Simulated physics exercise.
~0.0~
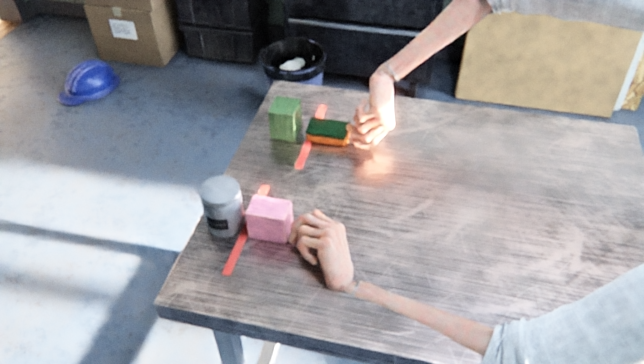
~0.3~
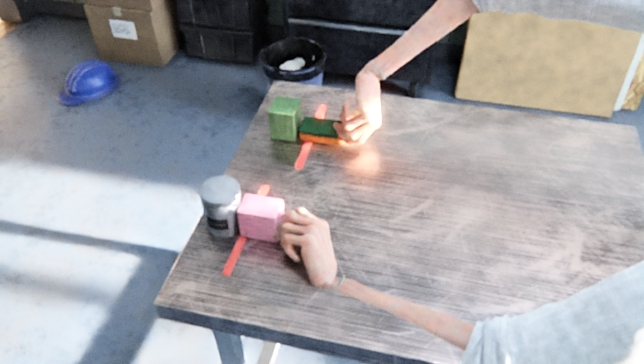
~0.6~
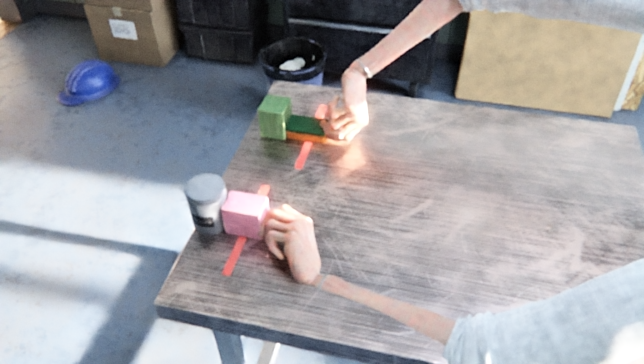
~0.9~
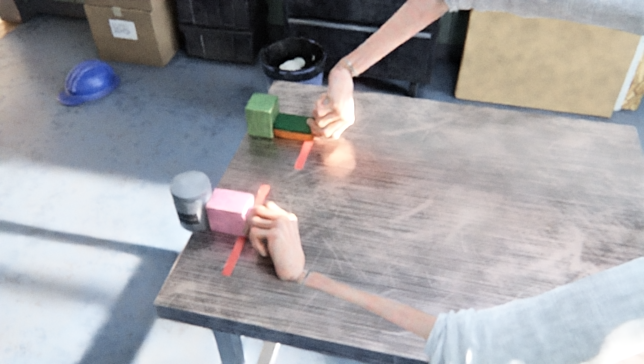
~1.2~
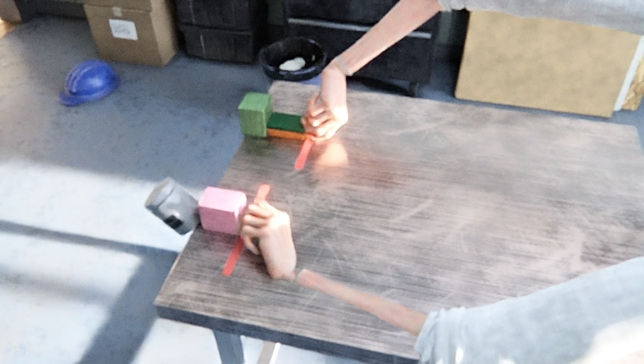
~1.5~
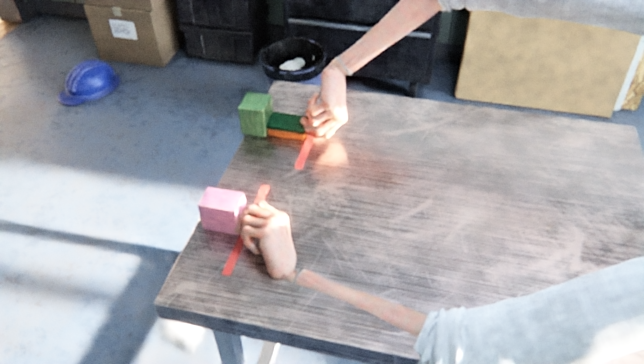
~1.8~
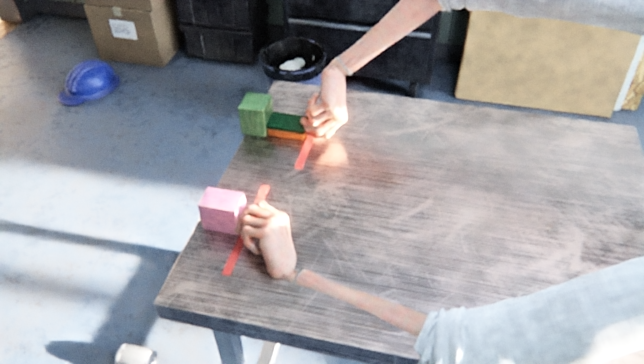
A grey jar stands near the left edge of a worn wooden table, seen from above in a workshop, with a pink block to its right. Farther back, a green block sits beside an orange sponge with a dark green top, and a strip of red tape marks each row. Two hands push the pink block and the sponge leftward, driving the jar and green block toward the edge. The jar tips over the side and drops to the floor, where it rolls left. Both hands stop at the tapes, leaving the green block, sponge and pink block on the table.
